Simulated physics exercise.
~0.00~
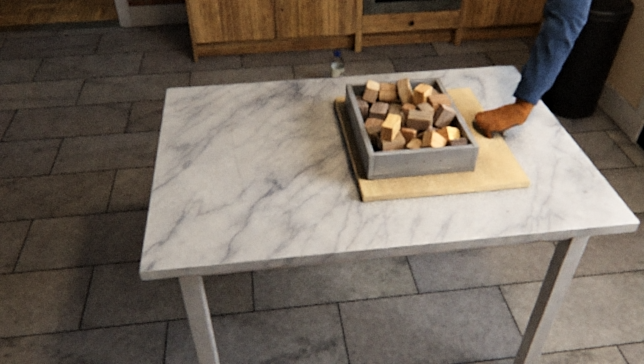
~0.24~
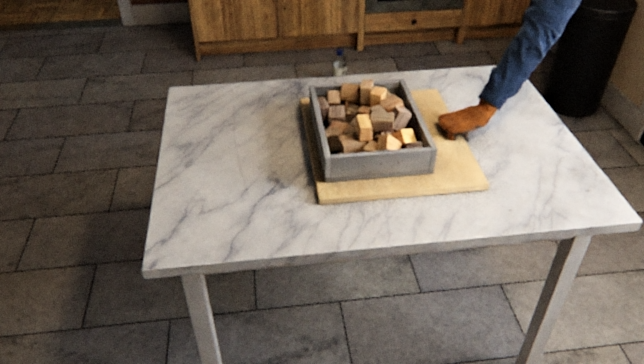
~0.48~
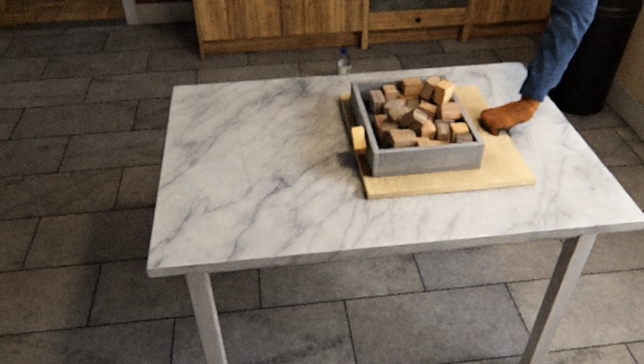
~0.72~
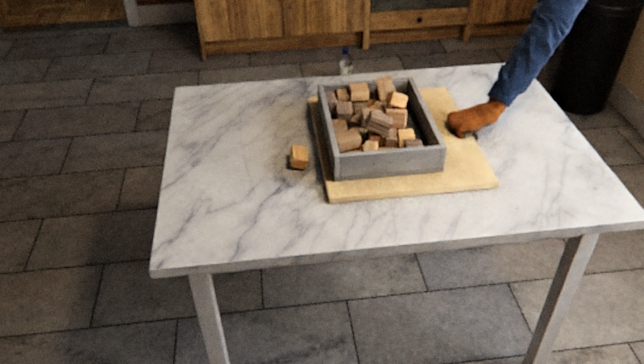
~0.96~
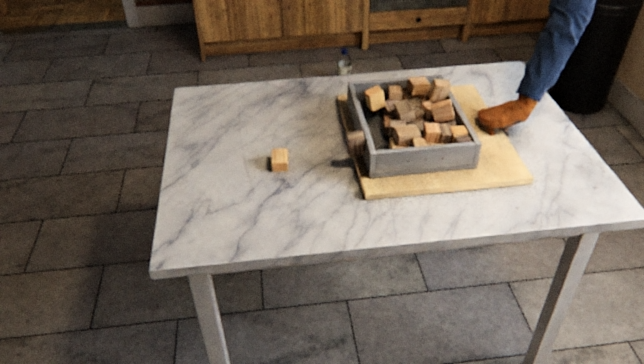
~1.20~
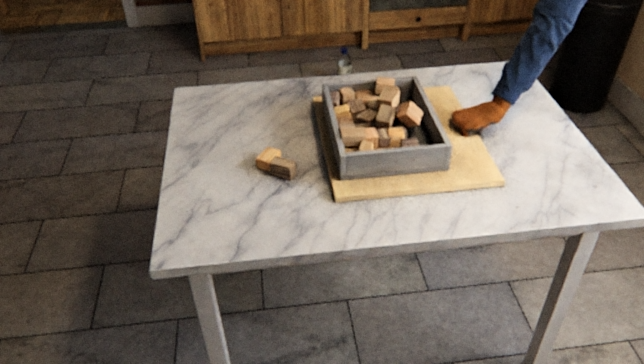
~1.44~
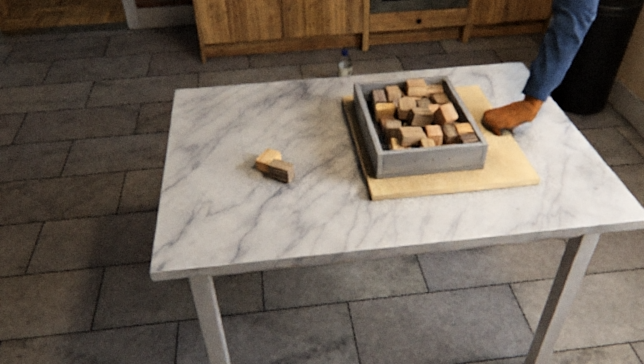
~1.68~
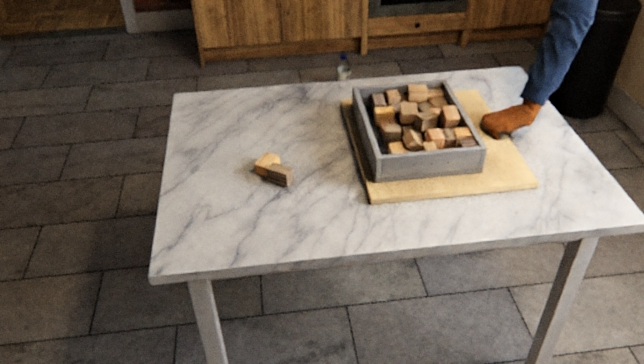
A hand in a brown glove, its arm in a blue sleeve, grips the right side of a pale wooden board on a white marbled table, seen from above in a room with grey floor tiles and wooden cabinets. On the board sits a grey tray heaped with small wooden blocks. The hand jerks the board left, then right, and a block tips over the tray's left wall. More swings follow, and that block lands on the table before a second joins it. The board finally rests towards the right, the two blocks lying together left of the still well-filled tray.
